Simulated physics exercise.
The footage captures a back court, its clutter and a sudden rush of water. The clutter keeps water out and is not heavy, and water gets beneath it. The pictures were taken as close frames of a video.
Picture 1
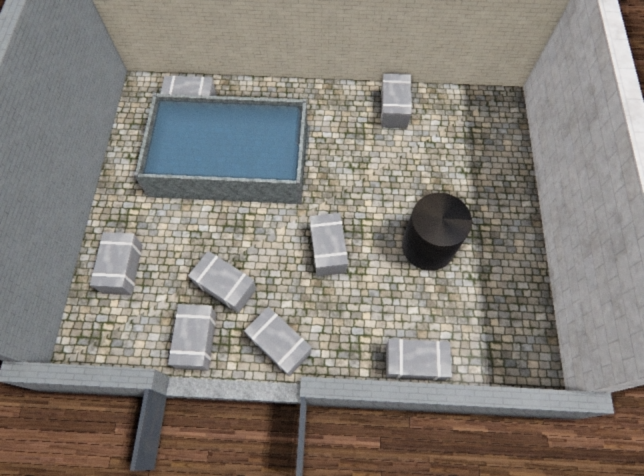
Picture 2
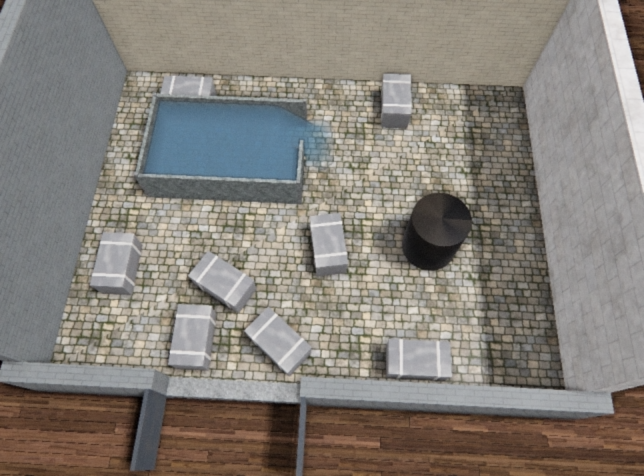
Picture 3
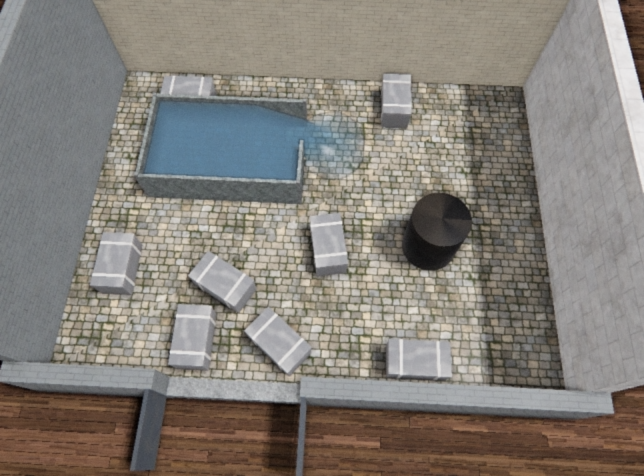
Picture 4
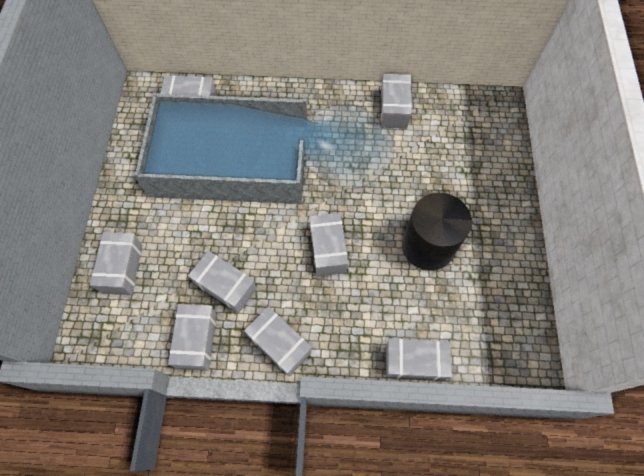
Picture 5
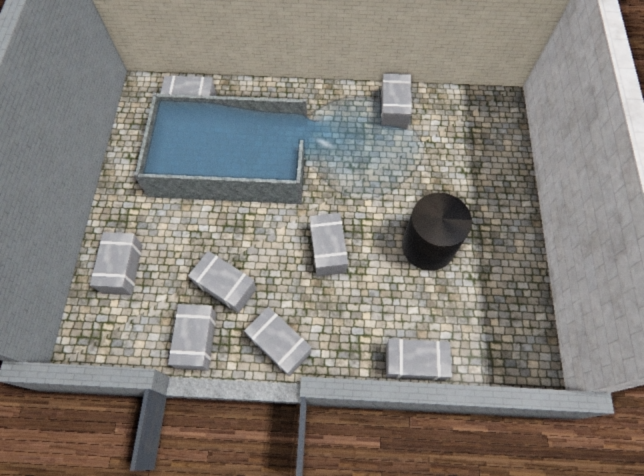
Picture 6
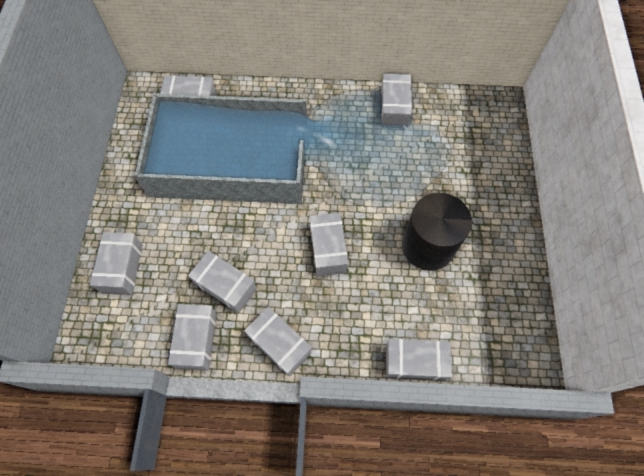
Water pours from the right side of a raised pool and spreads across the stone-paved court.
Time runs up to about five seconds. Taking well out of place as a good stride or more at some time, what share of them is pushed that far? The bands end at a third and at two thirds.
I expect the share pushed well aside to be below one third.
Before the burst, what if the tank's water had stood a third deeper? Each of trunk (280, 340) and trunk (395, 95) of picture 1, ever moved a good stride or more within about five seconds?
Each in sequence - never got there, carried at least that far.
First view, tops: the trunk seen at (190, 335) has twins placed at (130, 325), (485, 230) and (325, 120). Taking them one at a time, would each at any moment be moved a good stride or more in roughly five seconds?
Result by item: Stays where it is / gets dislodged / gets dislodged.
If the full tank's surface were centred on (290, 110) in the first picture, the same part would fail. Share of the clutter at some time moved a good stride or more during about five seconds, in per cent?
About 10 %.
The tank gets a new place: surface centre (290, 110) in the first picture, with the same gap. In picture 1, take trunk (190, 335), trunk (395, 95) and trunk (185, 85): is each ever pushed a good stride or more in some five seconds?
Object by object: Below the mark, over the mark, below the mark.
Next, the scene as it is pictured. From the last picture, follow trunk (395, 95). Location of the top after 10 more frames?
Estimated top position: Approximately (511, 92).
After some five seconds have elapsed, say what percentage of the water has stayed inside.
I'd say close to 100 percent.
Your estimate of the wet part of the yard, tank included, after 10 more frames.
I reckon around 40 per cent.
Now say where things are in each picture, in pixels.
A trunk at (397, 93), on the bottom; a trunk at (112, 259), on the bottom; 0 of 8 have shifted, in the first picture.
A trunk at (397, 93), on the bottom; a trunk at (112, 259), on the bottom; 0 of 8 have shifted, in the second picture.
A trunk at (397, 93), on the bottom; a trunk at (112, 259), on the bottom; 0 of 8 have shifted, in the third picture.
A trunk at (397, 93) rests on the ground; a trunk at (112, 259) rests on the ground; 0 of 8 have shifted, in the fourth picture.
A trunk at (397, 93) rests on the ground; a trunk at (112, 259) rests on the ground; 0 of 8 have shifted, in the fifth picture.
A trunk at (397, 93) rests on the ground; a trunk at (112, 259), on the bottom; 0 of 8 have shifted, in the sixth picture.
A moment on, 0 of 8 are well off their spots; 0 afloat.
Next, 1 of 8 are well off their spots; 1 afloat.
Later, 1 of 8 are well off their spots; 1 afloat.
In the end, 1 of 8 are well off their spots, and 1 have been at some point; 1 afloat.
